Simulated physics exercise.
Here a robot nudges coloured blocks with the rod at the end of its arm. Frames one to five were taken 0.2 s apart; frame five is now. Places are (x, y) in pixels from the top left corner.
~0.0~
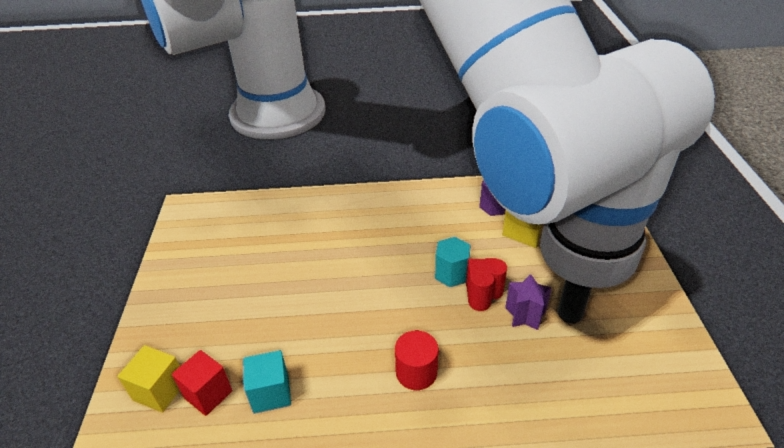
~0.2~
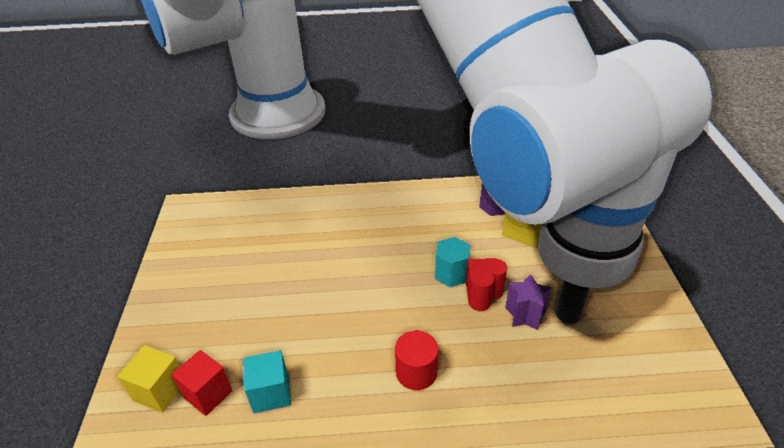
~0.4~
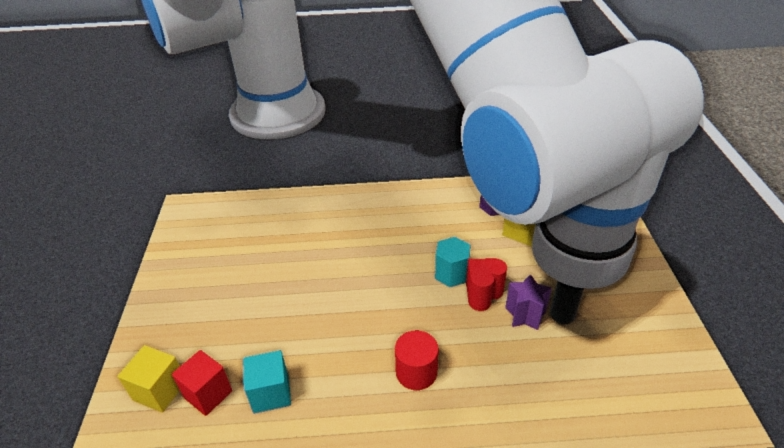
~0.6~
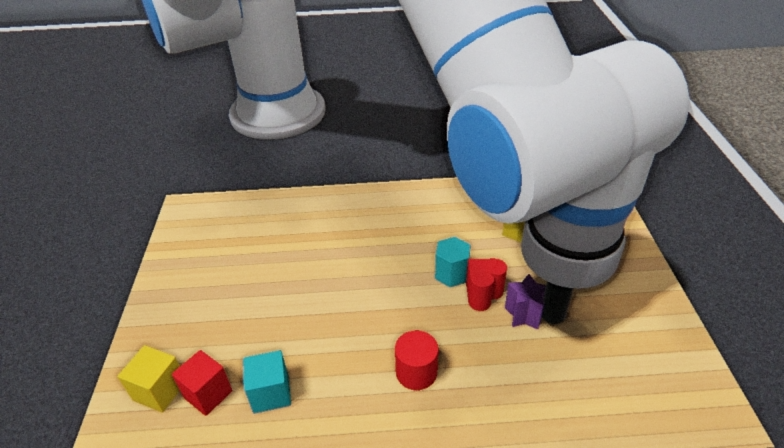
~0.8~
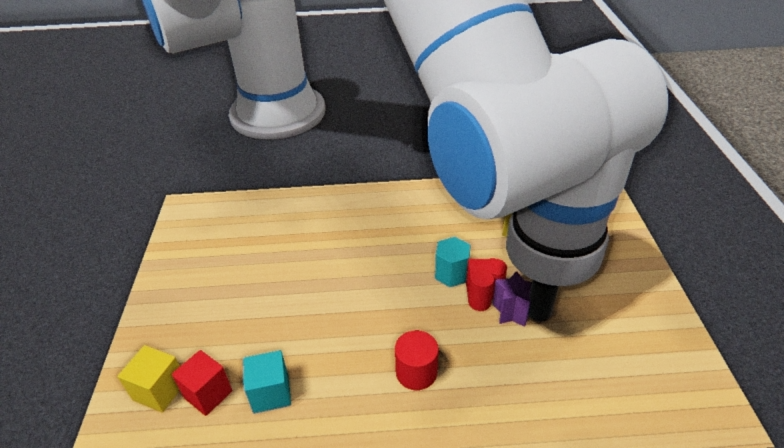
On a wooden board, a robot arm's dark rod moves left, nudging a purple star.
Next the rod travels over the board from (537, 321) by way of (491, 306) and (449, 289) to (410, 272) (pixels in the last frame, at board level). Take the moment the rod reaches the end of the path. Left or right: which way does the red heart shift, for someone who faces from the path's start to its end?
Left side.
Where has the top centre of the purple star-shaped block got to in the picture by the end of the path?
It will likely be found at (386, 244).
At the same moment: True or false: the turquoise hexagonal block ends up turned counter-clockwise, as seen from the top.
The claim does not hold.
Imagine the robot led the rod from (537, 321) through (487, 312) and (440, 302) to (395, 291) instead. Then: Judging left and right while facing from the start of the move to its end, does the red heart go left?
Final answer: No.
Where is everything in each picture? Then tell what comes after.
The first frame shows rod tip (570, 314); block tops, turquoise hexagonal block (453, 249); red heart (486, 270); purple star-shaped block (530, 290).
The second frame shows rod (568, 314); blocks unchanged.
The third frame shows rod (562, 315); blocks unchanged.
The fourth frame shows rod (553, 315); blocks unchanged.
The fifth frame shows rod (539, 312); turquoise hexagonal block (453, 249); red heart (486, 270); purple star-shaped block (517, 286).
What follows on the original path. One third of the way, rod (492, 297); turquoise hexagonal block (428, 233), turned 30° clockwise; red heart (444, 258), turned 15° clockwise; purple star-shaped block (469, 274).
Two thirds of the way, rod (449, 280); turquoise hexagonal block (420, 226), turned 65° clockwise; red heart (400, 247); purple star-shaped block (426, 259), turned 15° anticlockwise.
At the end, rod (410, 264); turquoise hexagonal block (420, 226), turned 65° clockwise; red heart (362, 234); purple star-shaped block (386, 244), turned 15° anticlockwise.
